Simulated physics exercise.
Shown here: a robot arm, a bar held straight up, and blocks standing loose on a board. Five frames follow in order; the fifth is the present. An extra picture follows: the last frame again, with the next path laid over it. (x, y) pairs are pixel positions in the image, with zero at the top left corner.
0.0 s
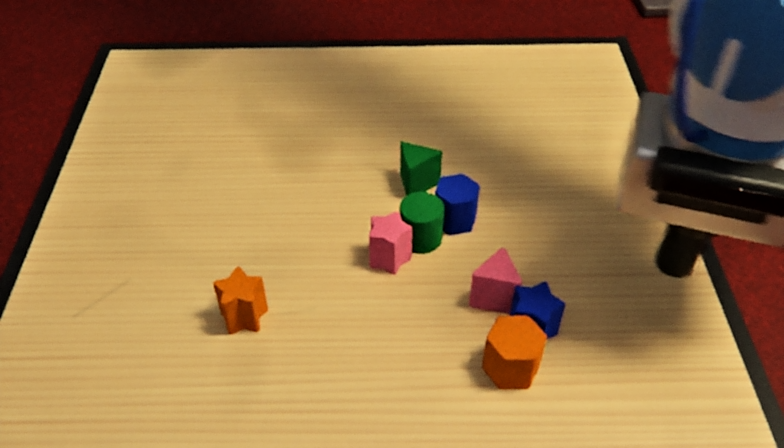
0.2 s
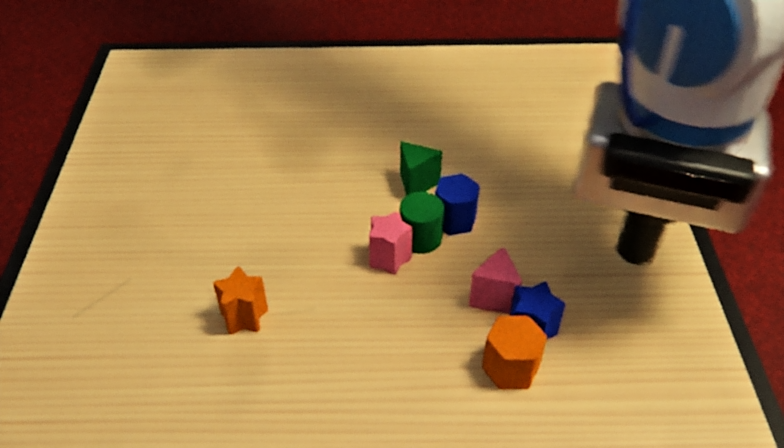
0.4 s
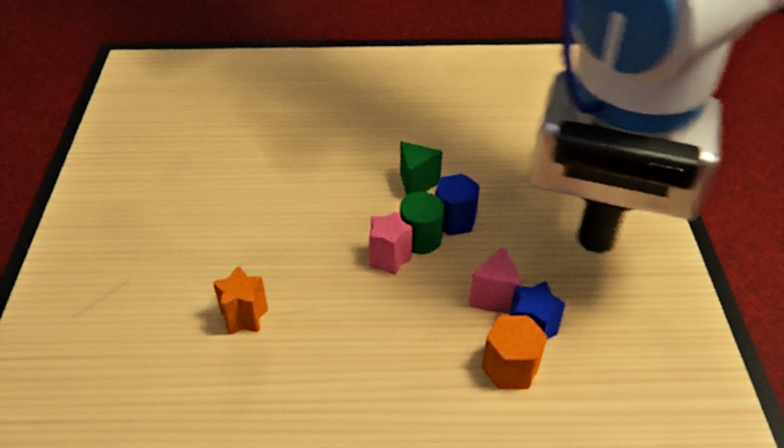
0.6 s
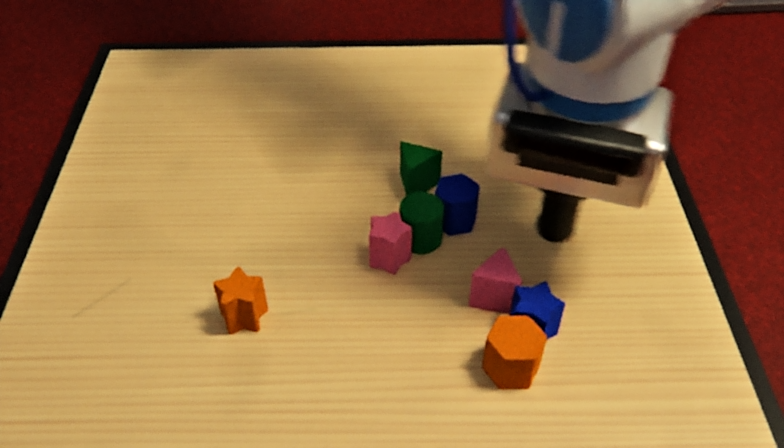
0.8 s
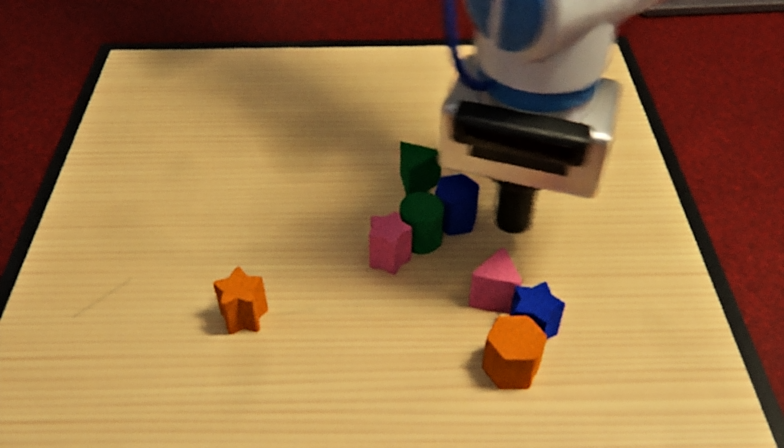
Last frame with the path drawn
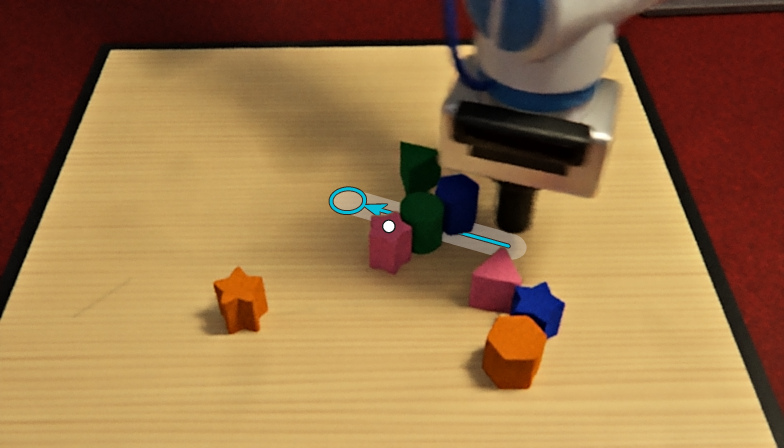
A blue and white robot arm holding a short black bar upright reaches over a pale wooden board with dark edges on a red surface, seen from above at an angle. Green, blue and pink blocks cluster near the middle, with pink, blue and orange ones below and an orange star at left. The arm glides steadily left toward the blue hexagonal block, while the blocks and camera stay still.
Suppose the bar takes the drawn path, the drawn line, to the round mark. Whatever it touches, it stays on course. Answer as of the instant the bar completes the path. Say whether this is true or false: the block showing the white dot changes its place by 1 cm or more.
This is true.
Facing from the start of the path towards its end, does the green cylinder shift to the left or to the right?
Seen from start to end, it moves left.
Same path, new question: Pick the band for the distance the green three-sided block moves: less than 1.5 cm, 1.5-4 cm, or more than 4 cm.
My answer is that it shifts 1.5 to 4 cm.
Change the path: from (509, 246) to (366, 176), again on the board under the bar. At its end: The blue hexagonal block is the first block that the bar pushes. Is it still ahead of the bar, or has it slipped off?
Still in front.
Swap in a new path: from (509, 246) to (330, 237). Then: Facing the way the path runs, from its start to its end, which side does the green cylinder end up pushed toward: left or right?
That's a shift to the right.
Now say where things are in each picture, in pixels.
The first frame shows tip of the bar (674, 265), middles of tops, pink star block (389, 226), green three-sided block (417, 153), green cylinder (422, 206), blue hexagonal block (458, 188).
The second frame shows bar (635, 253), nothing pushed.
The third frame shows bar (595, 241), nothing pushed.
The fourth frame shows bar (554, 231), nothing pushed.
The fifth frame shows bar (512, 222), pink star block (389, 226), green three-sided block (417, 153), green cylinder (422, 206), blue hexagonal block (458, 188).
The line goes from (509, 246) to (348, 201); the dot is on the pink star block.
The first path, step by step. One third of the way, bar (454, 206); green cylinder (416, 206); blue hexagonal block (433, 174), turned 25° clockwise.
Two thirds of the way, bar (397, 191); pink star block (373, 232), turned 55° anticlockwise; green three-sided block (408, 136), turned 50° clockwise; green cylinder (369, 203); blue hexagonal block (401, 157), turned 85° clockwise.
At the end, bar (346, 177); pink star block (373, 232), turned 60° anticlockwise; green three-sided block (408, 135), turned 55° clockwise; green cylinder (357, 202); blue hexagonal block (396, 155), turned 95° clockwise.
